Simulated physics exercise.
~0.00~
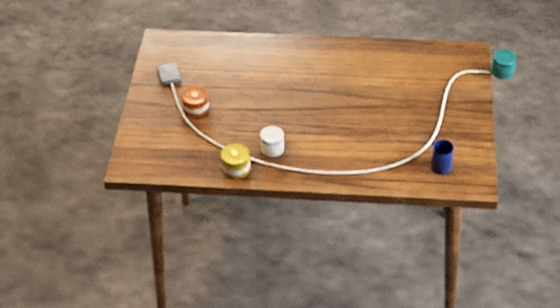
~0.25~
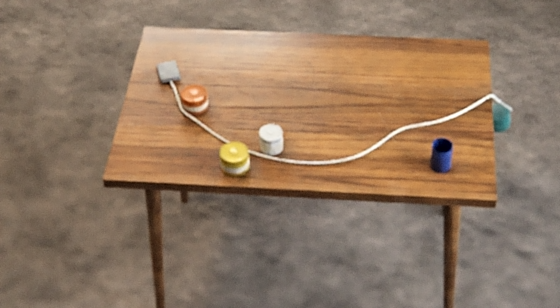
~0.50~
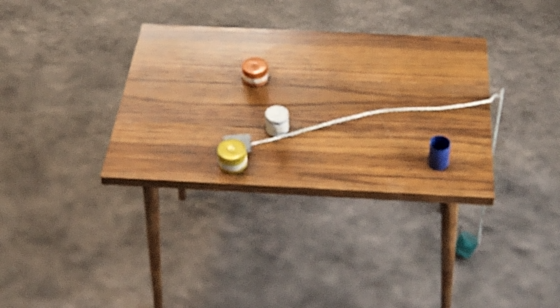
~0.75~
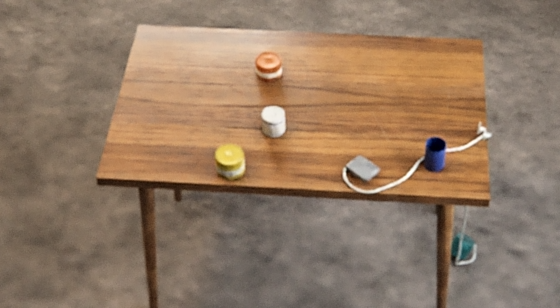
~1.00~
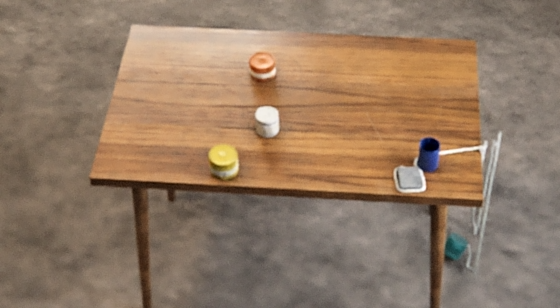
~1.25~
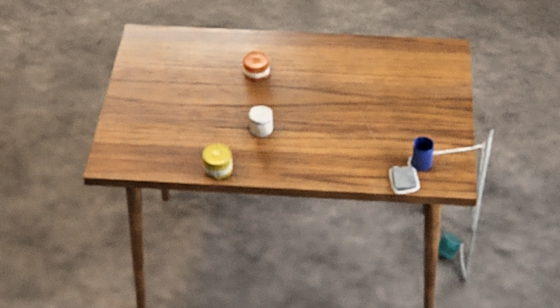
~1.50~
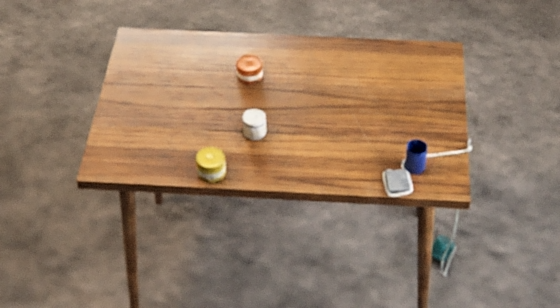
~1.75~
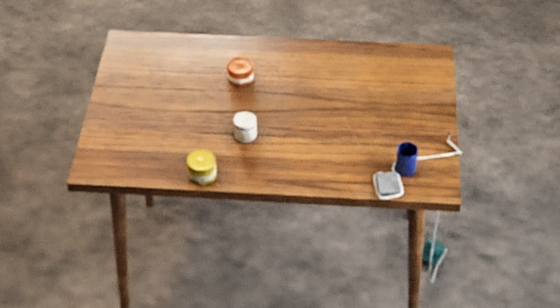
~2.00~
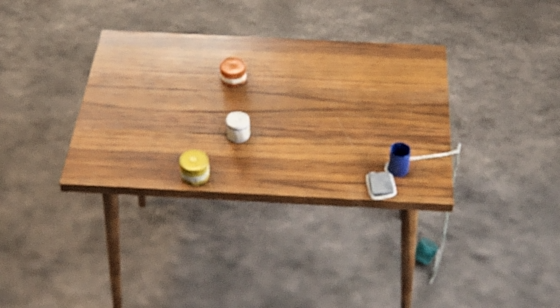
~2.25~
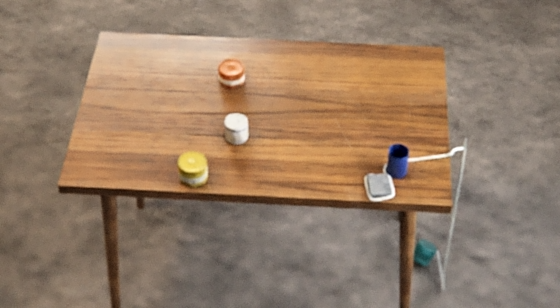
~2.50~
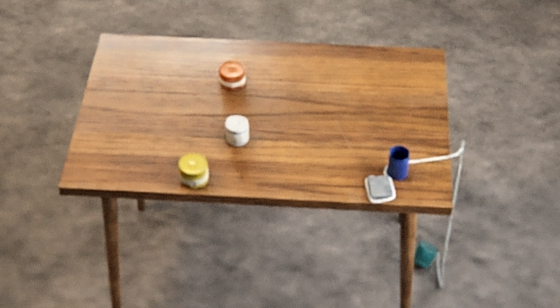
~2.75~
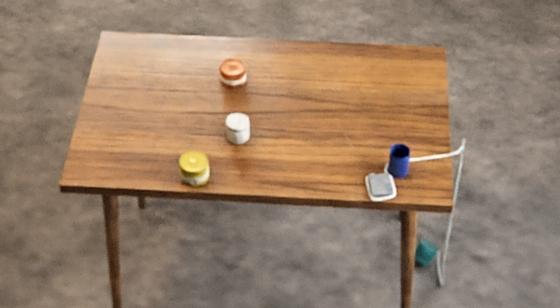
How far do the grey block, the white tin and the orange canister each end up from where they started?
The grey block ends far away, over by the blue cup near the right edge, and the orange canister also ends far from its start. The white tin moves only a moderate way.
